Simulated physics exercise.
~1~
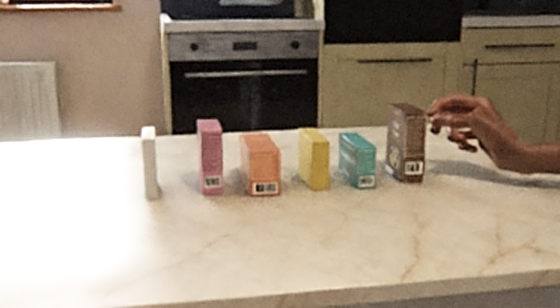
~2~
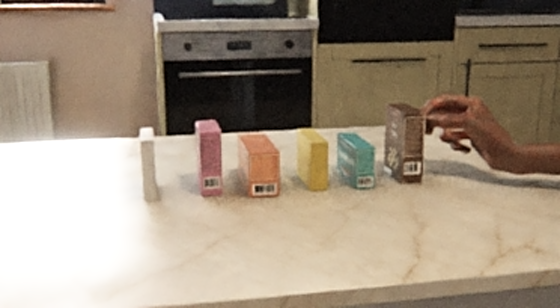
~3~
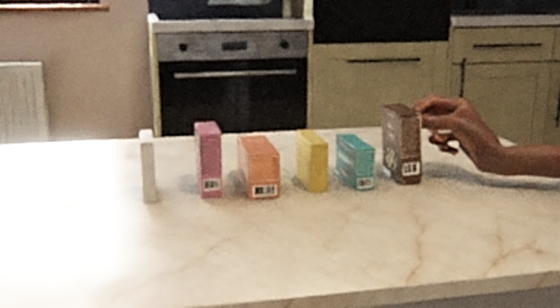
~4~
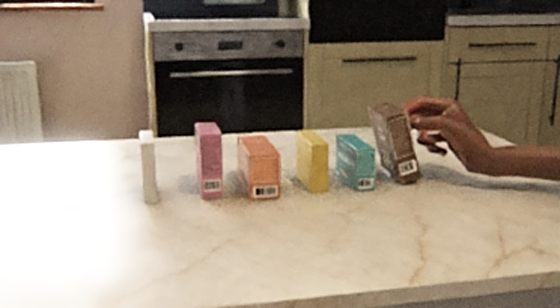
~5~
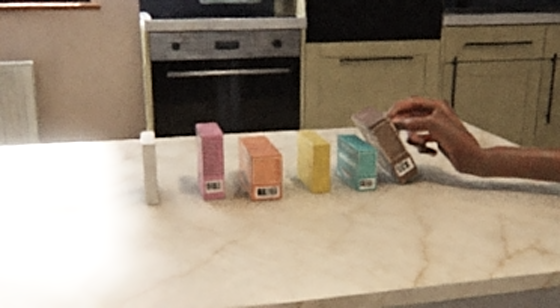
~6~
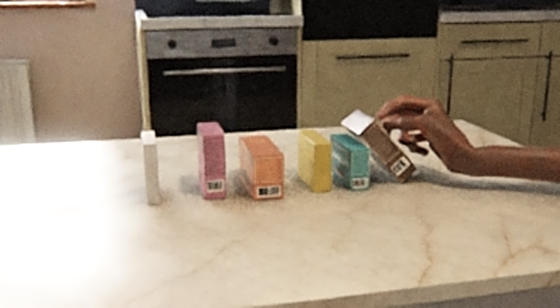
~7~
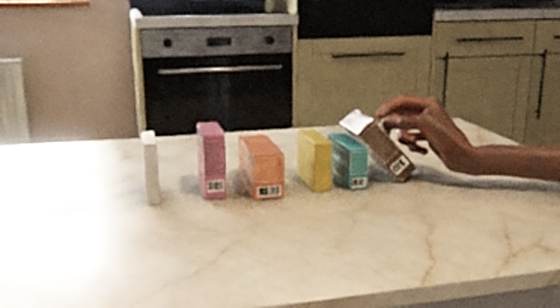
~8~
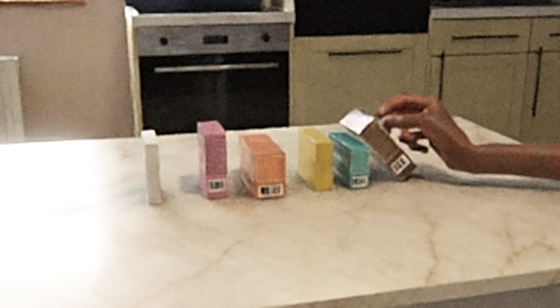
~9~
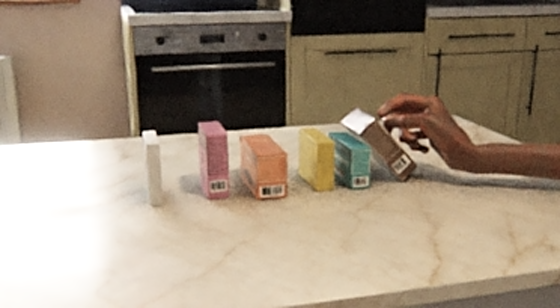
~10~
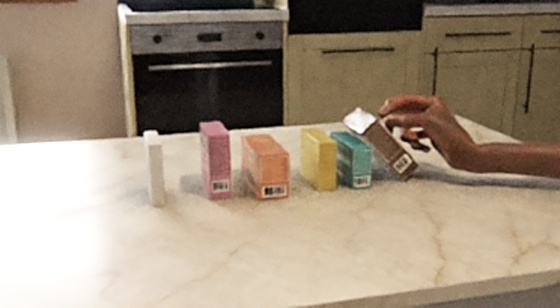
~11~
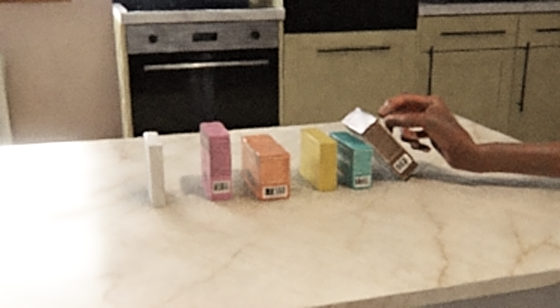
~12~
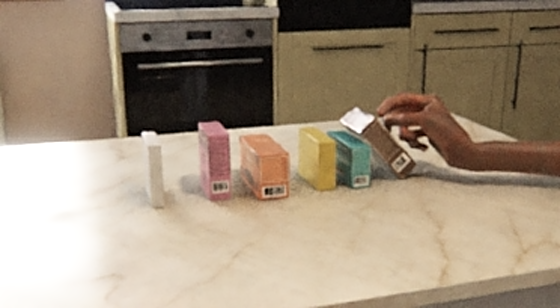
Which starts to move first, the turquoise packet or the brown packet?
The brown packet starts to move first, tipping left under the hand. The turquoise packet shifts slightly only after that.
The brown packet tips left under a hand and stays leaning against the turquoise packet.
